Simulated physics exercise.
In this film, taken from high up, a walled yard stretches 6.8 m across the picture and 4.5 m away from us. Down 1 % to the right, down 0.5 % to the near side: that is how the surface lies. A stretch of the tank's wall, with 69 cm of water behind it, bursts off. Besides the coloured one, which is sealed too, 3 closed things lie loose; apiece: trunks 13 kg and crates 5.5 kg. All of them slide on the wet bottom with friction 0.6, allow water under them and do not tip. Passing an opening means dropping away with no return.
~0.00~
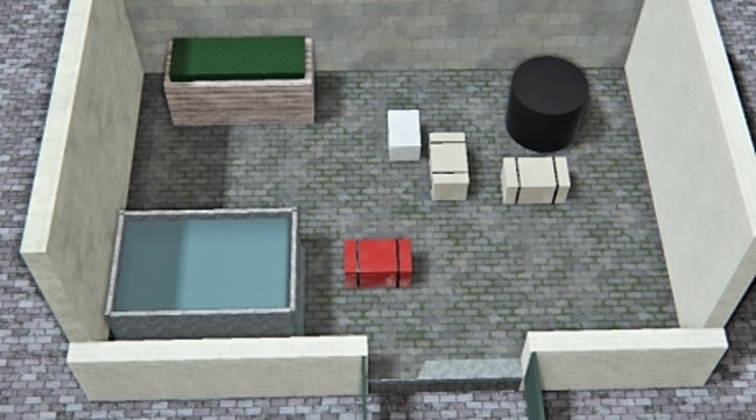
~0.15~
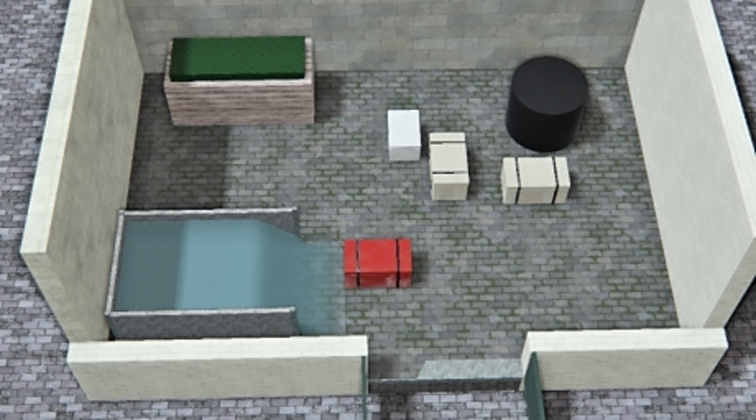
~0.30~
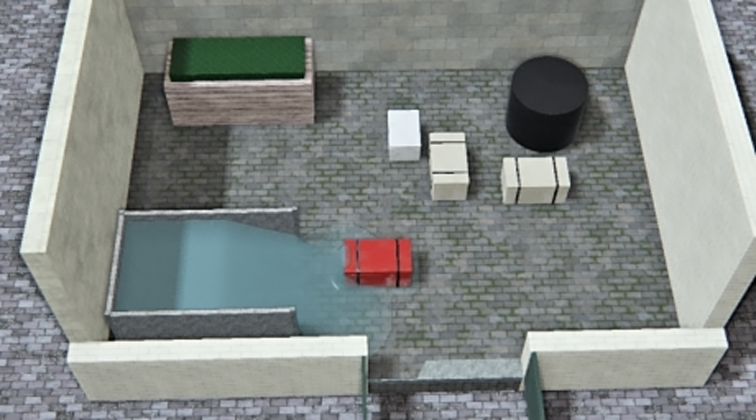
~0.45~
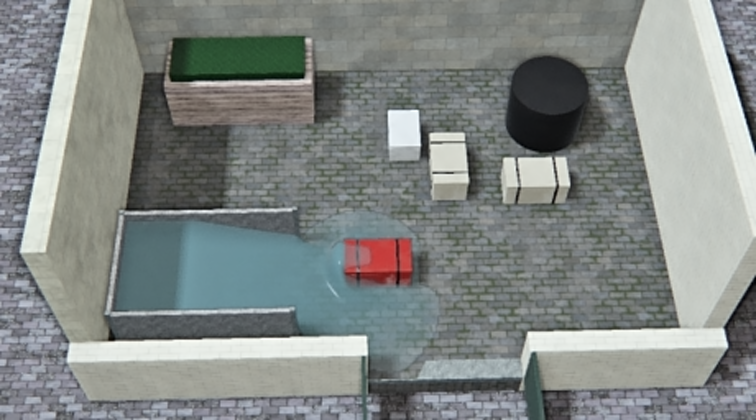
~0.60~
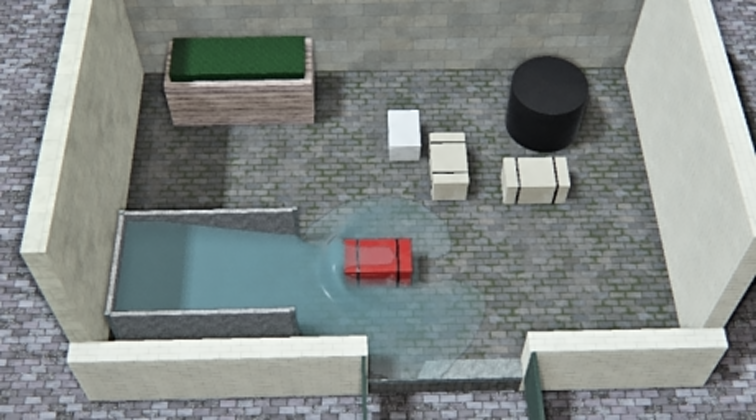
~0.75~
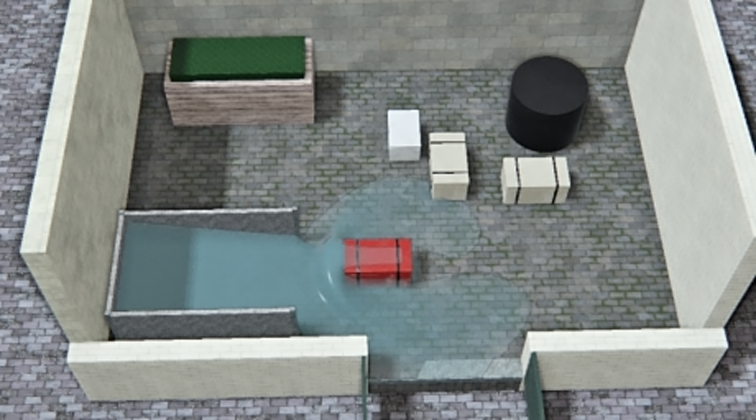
A walled yard held a tank of water whose right side burst open, and the water poured out, spreading around the red trunk and across the paving, while the trunk and pale boxes stayed put.
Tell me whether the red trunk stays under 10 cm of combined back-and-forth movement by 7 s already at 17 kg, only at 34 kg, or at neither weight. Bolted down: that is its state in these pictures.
Neither mass passes.
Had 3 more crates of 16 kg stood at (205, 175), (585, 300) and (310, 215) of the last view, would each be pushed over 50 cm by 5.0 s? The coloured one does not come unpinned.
Within it, beyond it, within it.
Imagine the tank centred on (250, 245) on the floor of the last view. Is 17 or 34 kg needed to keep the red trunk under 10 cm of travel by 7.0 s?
In that case neither weight holds it.
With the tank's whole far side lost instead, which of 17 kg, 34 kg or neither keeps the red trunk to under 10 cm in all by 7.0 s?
With that failure, the small mass keeps it.
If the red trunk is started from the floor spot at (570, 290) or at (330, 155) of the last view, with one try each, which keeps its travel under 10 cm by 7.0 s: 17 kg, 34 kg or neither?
Respectively, neither option; second option only.
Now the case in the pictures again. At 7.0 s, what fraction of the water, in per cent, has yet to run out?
Remaining: Approx. 80 per cent.
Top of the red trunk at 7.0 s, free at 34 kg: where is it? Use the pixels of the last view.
(614, 132).
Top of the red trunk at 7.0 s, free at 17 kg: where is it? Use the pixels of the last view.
It should be close to (615, 160) in the last view.
After 1.4 s the red trunk would be 234 cm from its start with 17 kg and 167 cm from its start with 34 kg; 6 cm of water round it then.
After 3.1 s the red trunk would be 357 cm from its start with 17 kg and 329 cm from its start with 34 kg; 18 cm of water round it then.
After 4.9 s the red trunk would be 356 cm from its start with 17 kg and 370 cm from its start with 34 kg; 14 cm of water round it then.
After 7.0 s the red trunk would be 334 cm from its start with 17 kg and 363 cm from its start with 34 kg; 10 cm of water round it then.
